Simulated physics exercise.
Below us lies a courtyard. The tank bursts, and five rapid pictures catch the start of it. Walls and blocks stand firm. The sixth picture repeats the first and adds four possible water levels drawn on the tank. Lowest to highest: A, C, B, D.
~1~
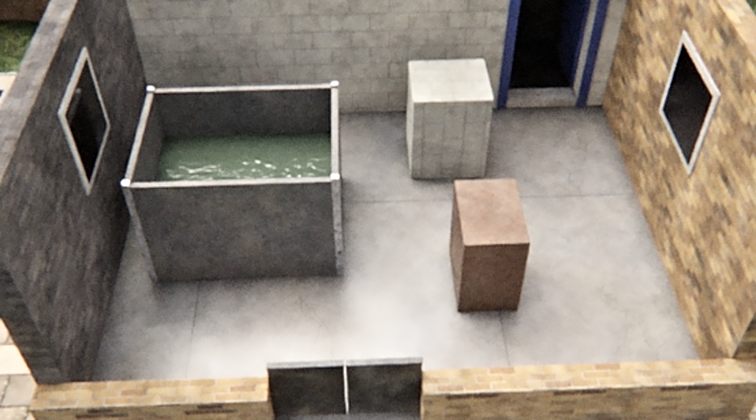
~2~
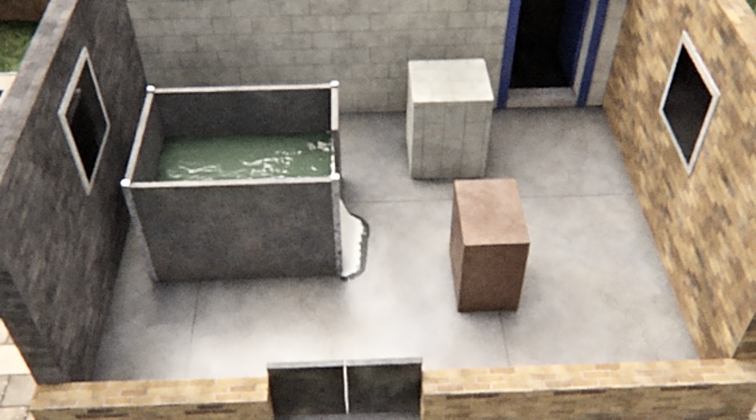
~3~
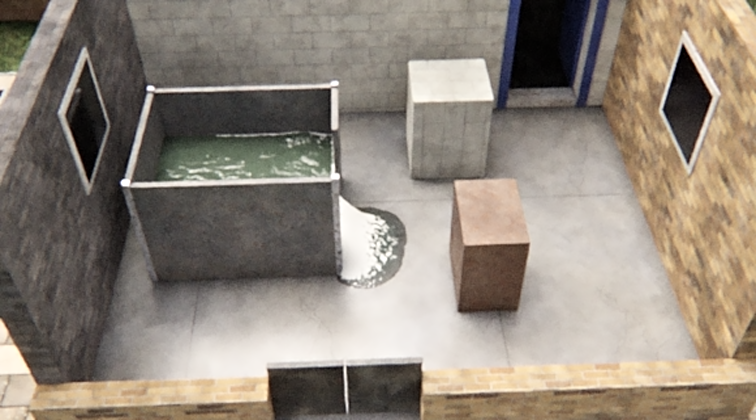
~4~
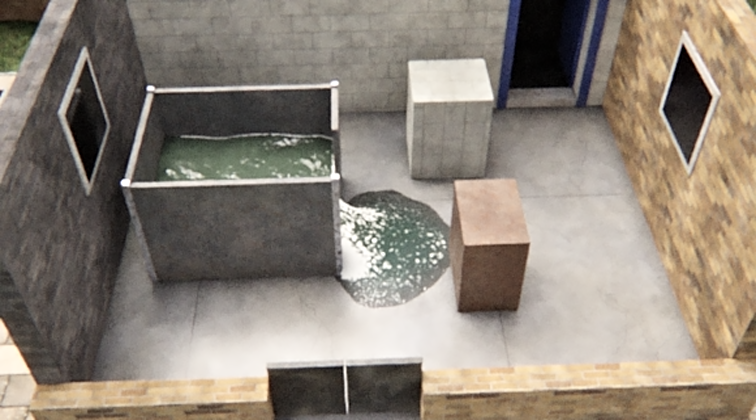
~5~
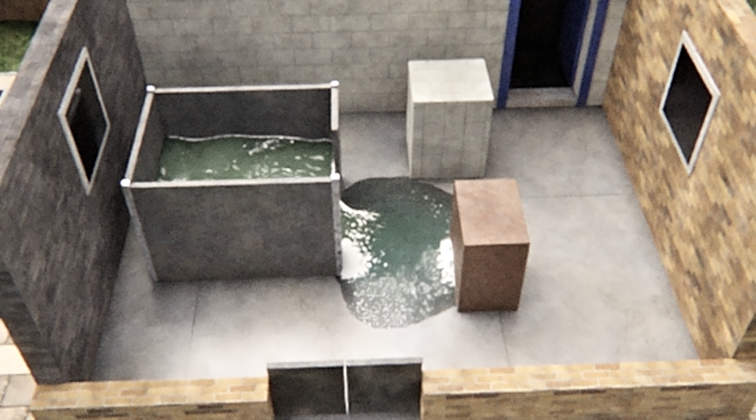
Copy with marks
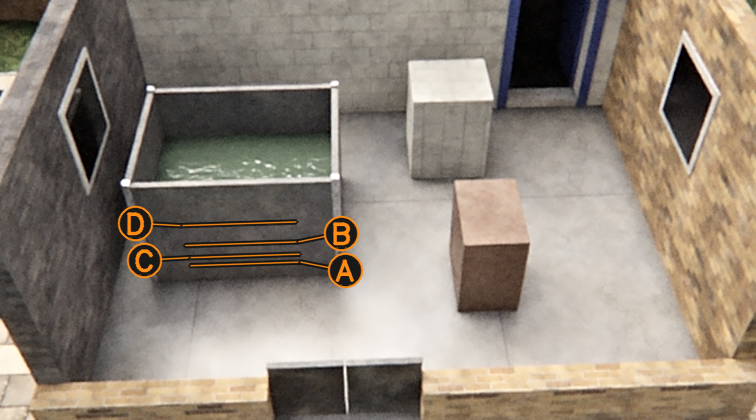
In a walled courtyard seen from above, green water lies still in a dark tank near a pale block and a brown one. Water bursts from the tank's right side, foaming white onto the grey floor, then spreads into a rounded green pool that reaches the brown block.
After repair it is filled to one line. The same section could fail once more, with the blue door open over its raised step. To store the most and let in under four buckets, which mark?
That is level B.
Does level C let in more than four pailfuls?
No, that is safe.
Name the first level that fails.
That is level D.
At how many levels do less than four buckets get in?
Three.
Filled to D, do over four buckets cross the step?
Yes, it does.
On the marked copy, A at (245, 263); B at (241, 243); C at (244, 255); D at (238, 223); from the bottom up A, C, B, D.
Choosing A, nothing gets over.
Choosing B, a splash gets over, under a bucket.
Choosing C, nothing gets over.
Choosing D, about 8 bucketfuls get in.
